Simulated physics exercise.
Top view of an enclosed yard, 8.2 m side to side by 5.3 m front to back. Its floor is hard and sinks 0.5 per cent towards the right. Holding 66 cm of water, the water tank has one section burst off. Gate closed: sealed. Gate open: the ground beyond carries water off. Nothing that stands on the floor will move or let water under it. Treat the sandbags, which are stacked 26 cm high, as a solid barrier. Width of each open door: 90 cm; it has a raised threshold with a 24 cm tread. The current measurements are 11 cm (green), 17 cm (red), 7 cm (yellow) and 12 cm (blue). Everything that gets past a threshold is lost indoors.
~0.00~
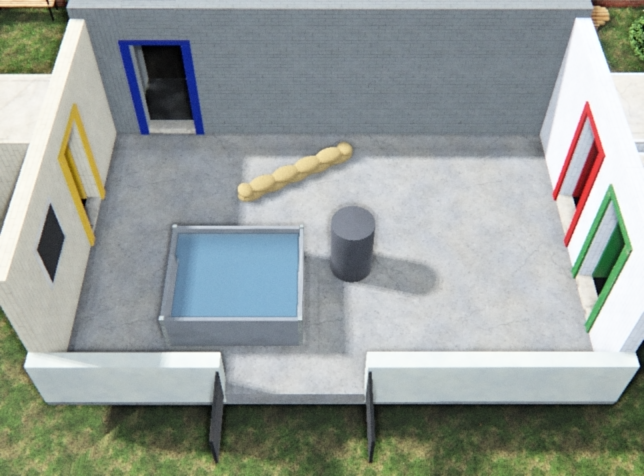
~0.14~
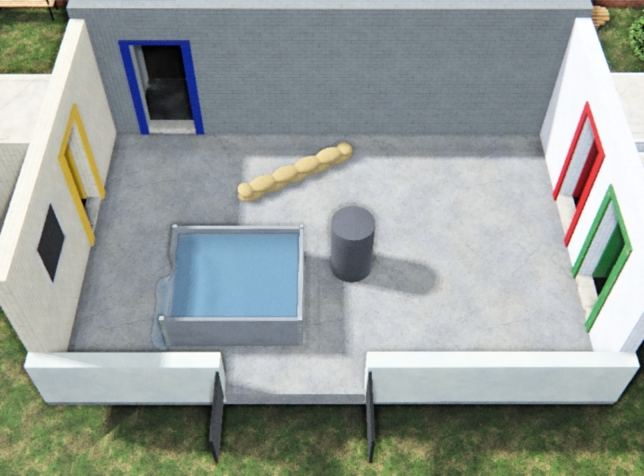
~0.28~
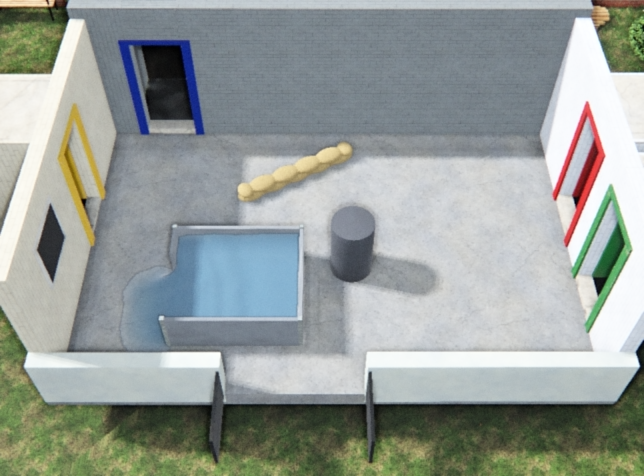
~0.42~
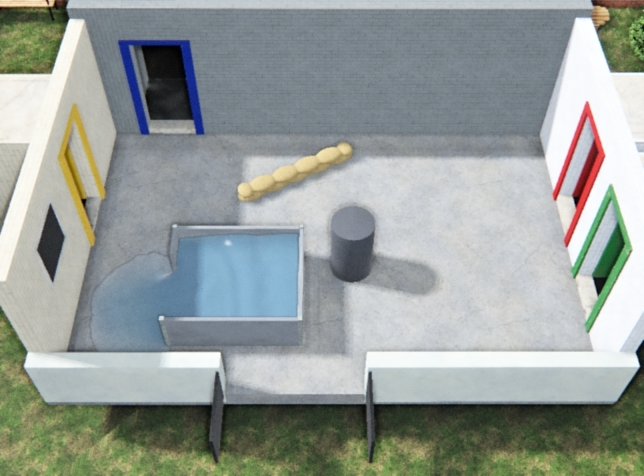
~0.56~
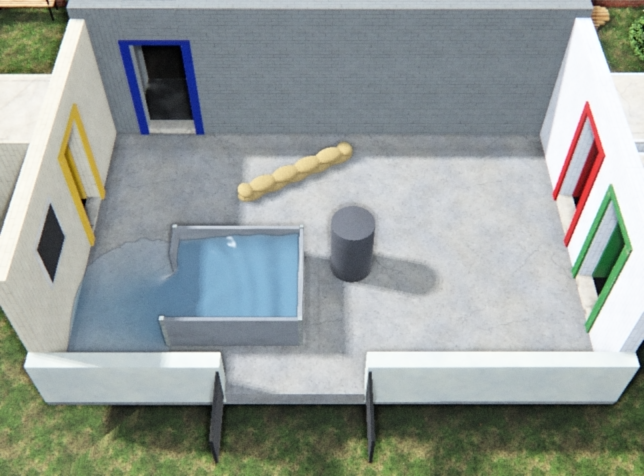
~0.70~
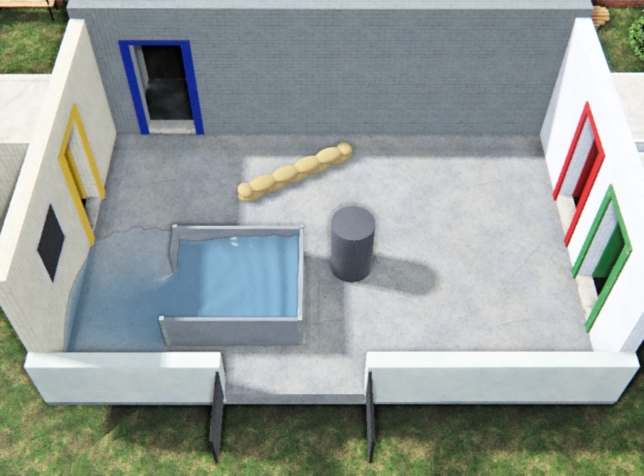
In a walled yard, water pours from the open left side of a grey tank, spreading across the floor to the left wall.
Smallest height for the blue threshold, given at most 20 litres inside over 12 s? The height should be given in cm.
About 15 cm.
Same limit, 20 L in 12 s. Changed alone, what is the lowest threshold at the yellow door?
The yellow one would have to be about 7.0 cm high.
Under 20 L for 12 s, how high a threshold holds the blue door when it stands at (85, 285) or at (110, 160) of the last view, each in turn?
32 and 10.0 cm.
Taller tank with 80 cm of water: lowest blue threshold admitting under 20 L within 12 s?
About 19 centimetres.
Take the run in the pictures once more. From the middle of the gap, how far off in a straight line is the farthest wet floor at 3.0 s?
Roughly 4.2 m from the gap.
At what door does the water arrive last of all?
Door: Red.
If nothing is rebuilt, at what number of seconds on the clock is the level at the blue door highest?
That happens close to 3.2 s on the clock.
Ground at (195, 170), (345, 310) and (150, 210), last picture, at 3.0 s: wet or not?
One by one: Drenched, clear, drenched.
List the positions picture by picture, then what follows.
In the first frame, still water, 66 cm deep, in the water tank at (235, 274); the blue door at (165, 94) is dry.
In the second frame, the gap is at (174, 304), the front 0.3 m out at (156, 334); the back of the water tank holds 66 cm.
In the third frame, water pours out at (174, 304) and has run 0.8 m, to (128, 299); about 11 cm deep outside, 66 cm at the back.
In the fourth frame, the gap is at (174, 305), the front 1.3 m out at (96, 312); the back of the water tank holds 66 cm.
In the fifth frame, the gap is at (174, 305), the front 1.6 m out at (86, 272); the back of the water tank holds 63 cm.
In the sixth frame, water pours out at (174, 305) and has run 1.7 m, to (92, 247); about 7 cm deep outside, 56 cm at the back; the blue door at (165, 94), 4.1 m from the gap, is still 2.6 m from the nearest water.
After 1.4 s water covers 10 % of the floor, deepest (54 cm) near (62, 379); it has not reached the blue door.
After 3.0 s water covers 35 % of the floor, deepest (29 cm) near (62, 379); 18 cm at the blue door, 4 litres in over its 12 cm threshold.
After 12.0 s water covers 85 % of the floor, deepest (9 cm) near (106, 184); 7 cm at the blue door, 57 litres in over its 12 cm threshold.
At the blue door as built, the water arrived by 2.3 s and peaked near 20 cm at 3.2 s.
Run again over the same 12 s with other heights there, 36 litres in over 13.5 cm, 4 litres over 18.5 cm. The limit of 20 litres is kept from about 15 cm up.
